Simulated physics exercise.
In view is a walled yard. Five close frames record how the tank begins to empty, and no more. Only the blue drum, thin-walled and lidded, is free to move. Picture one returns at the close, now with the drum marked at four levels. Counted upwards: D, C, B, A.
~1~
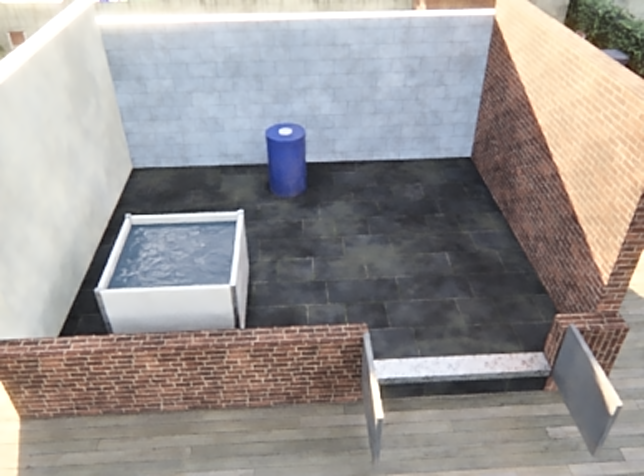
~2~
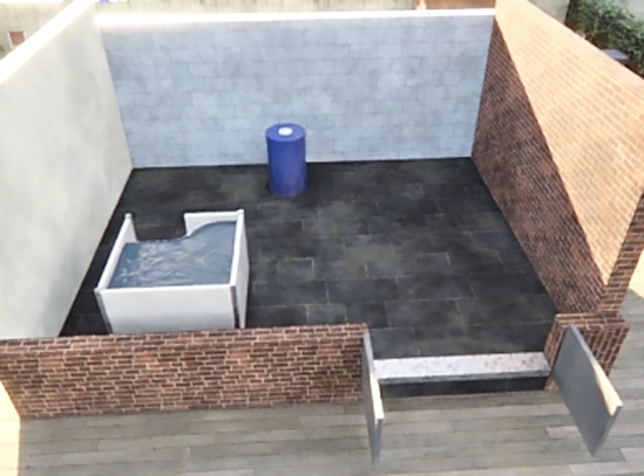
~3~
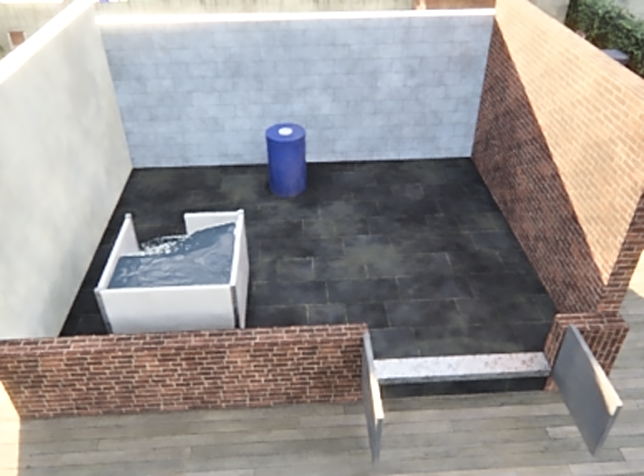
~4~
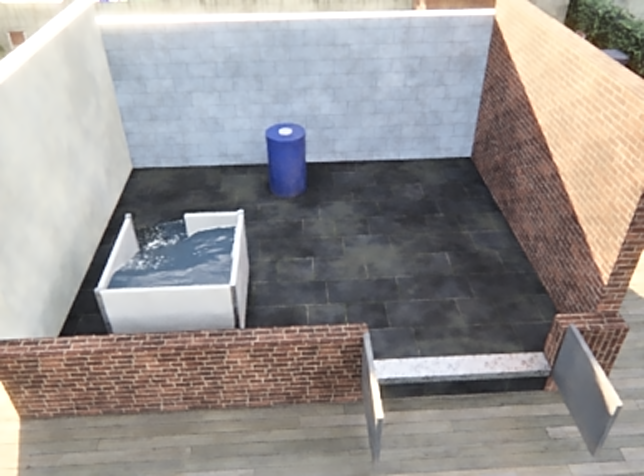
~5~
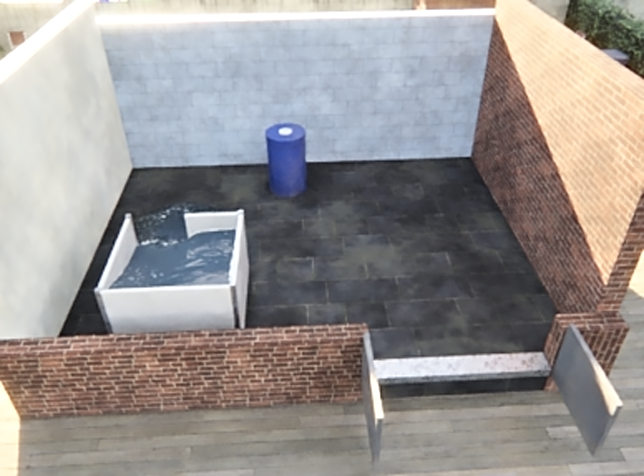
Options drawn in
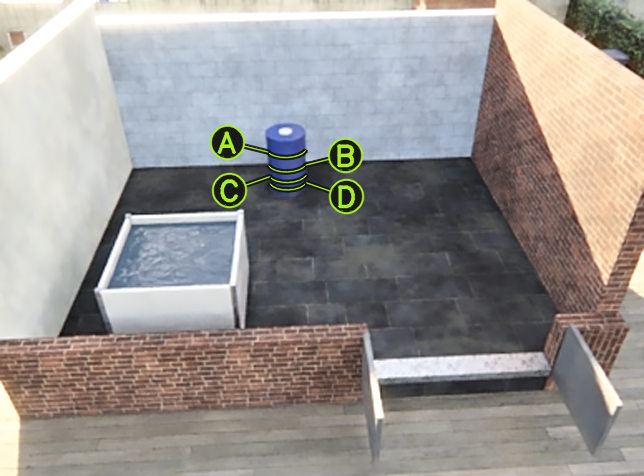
A walled yard with a dark tiled floor held a white tank full of water, until a gap opened in its back side and the water sloshed and splashed there while the blue drum stayed still.
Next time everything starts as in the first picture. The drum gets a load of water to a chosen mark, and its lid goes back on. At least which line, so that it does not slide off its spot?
The limit is C.
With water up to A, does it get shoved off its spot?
No, not at all.
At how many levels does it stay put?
Three of the four.
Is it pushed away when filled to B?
No, that is safe.
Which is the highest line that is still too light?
D it is.
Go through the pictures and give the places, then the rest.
In the first frame, lid of the blue drum at (285, 131); tank full, its middle at (177, 254); open gate at (461, 322).
In the second frame, water covers 1 % of the ground, mostly out of sight from here.
In the third frame, water covers 3 % of the ground, mostly out of sight from here.
In the fourth frame, water covers 5 % of the ground, mostly out of sight from here.
In the fifth frame, lid of the blue drum at (285, 131); 8 % of the ground under water, its edge towards the drum at (203, 209).
In lime, A at (286, 157); B at (287, 171); C at (288, 182); D at (288, 189); from the bottom up D, C, B, A.
Choosing A, it does not move.
Choosing B, it does not move.
Choosing C, it shifts by a finger or two and stays.
Choosing D, it is pushed about its own width away.
